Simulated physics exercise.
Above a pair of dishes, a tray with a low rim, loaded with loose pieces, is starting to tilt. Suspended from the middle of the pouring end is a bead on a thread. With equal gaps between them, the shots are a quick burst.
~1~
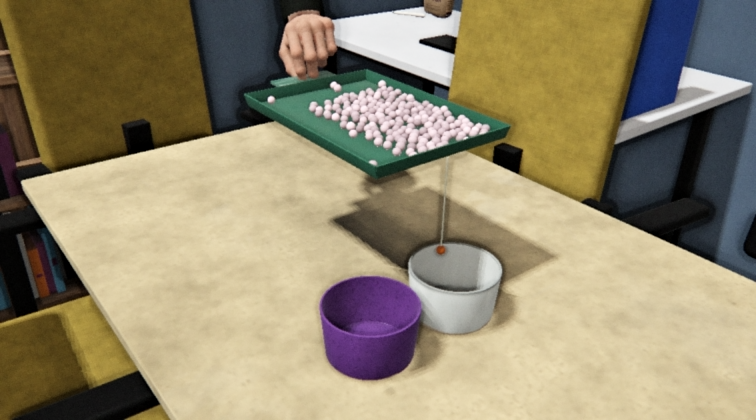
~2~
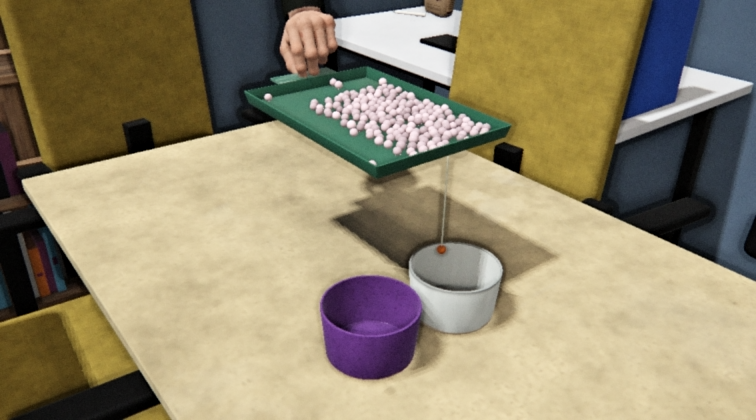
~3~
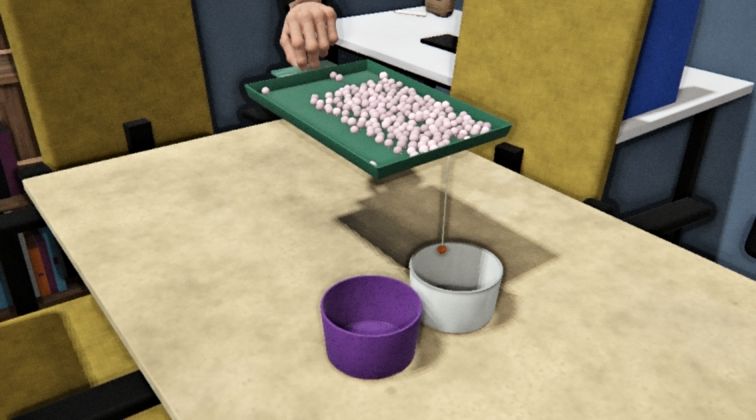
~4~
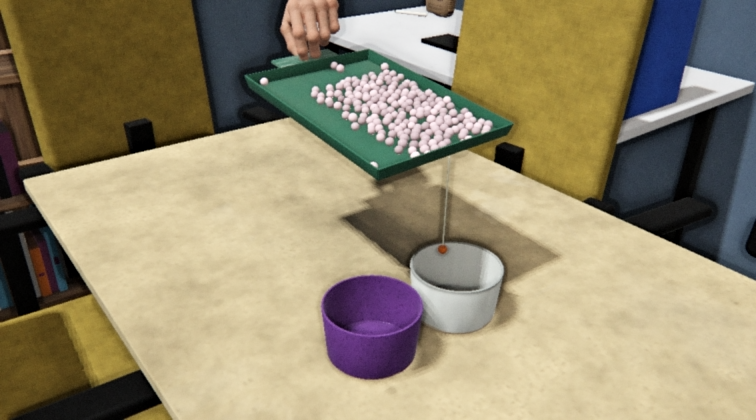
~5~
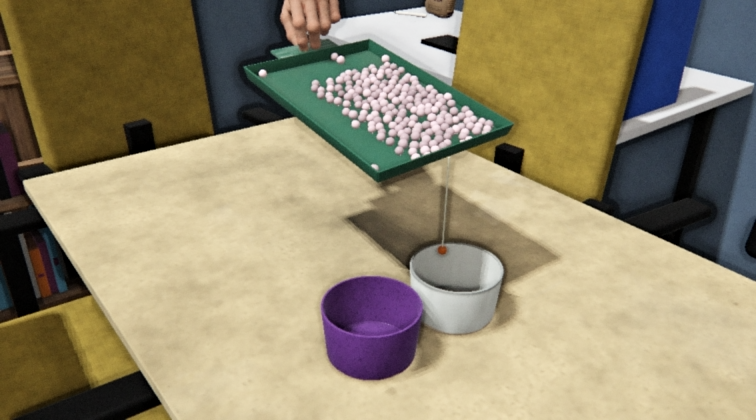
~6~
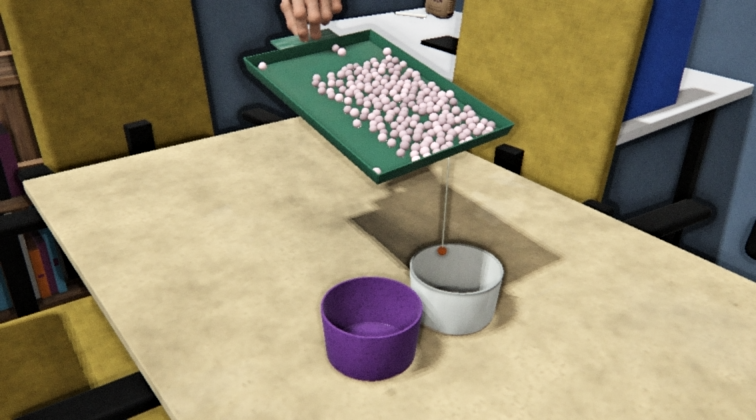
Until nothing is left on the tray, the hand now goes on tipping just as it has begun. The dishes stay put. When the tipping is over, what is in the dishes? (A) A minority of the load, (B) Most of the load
B.
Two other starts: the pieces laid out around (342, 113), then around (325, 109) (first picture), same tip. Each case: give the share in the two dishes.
Estimates in order: 70 percent, 70 percent.
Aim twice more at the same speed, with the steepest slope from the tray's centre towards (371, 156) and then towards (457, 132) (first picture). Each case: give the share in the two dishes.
First heading roughly 90 %, second roughly 10 %.
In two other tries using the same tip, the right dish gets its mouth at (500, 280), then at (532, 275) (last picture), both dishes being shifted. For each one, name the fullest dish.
The first time it's the left member, the second time the left member.
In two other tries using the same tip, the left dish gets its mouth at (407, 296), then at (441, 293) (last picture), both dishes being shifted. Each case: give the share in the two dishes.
It comes to near 90 per cent the first time and near 60 per cent the second time.
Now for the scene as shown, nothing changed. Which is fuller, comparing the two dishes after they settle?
It's the one placed left that wins here.
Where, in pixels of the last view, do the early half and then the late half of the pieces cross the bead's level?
(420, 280) first, (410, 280) later.
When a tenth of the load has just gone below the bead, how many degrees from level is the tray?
About 70 degrees.
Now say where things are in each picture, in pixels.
In the first picture, corners of the pouring end near (377, 165) and (506, 125), level; middle of the load near (399, 120), sugar pearls; left dish near (402, 350); right dish near (486, 306); bead on its thread near (441, 250).
In the second picture, corners of the pouring end near (377, 164) and (507, 124), level; middle of the load near (400, 119).
In the third picture, corners of the pouring end near (378, 165) and (508, 124), tipped barely, lowest at the left corner; middle of the load near (400, 116).
In the fourth picture, corners of the pouring end near (379, 167) and (509, 123), tipped a little, lowest at the left corner; middle of the load near (401, 111).
In the fifth picture, corners of the pouring end near (379, 169) and (509, 123), tipped a little, lowest at the left corner; middle of the load near (402, 108).
In the sixth picture, corners of the pouring end near (379, 172) and (510, 123), tipped a little, lowest at the left corner; middle of the load near (404, 107), near a quarter on the move; left dish near (403, 351); right dish near (487, 307).
Shortly afterwards, tray tipped steeply; all but a few on the tray; only a few in the left dish; only a few in the right dish; only a few outside both; only a few in the air.
Next, tray tipped right over; a little on the tray; near a third in the left dish; near a quarter in the right dish; near a quarter outside both; a little in the air.
Some moments later, tray tipped past a quarter turn; near half in the left dish; near a quarter in the right dish; near a quarter outside both.
In the end, tray tipped past a quarter turn; near half in the left dish; near a quarter in the right dish; near a quarter outside both.
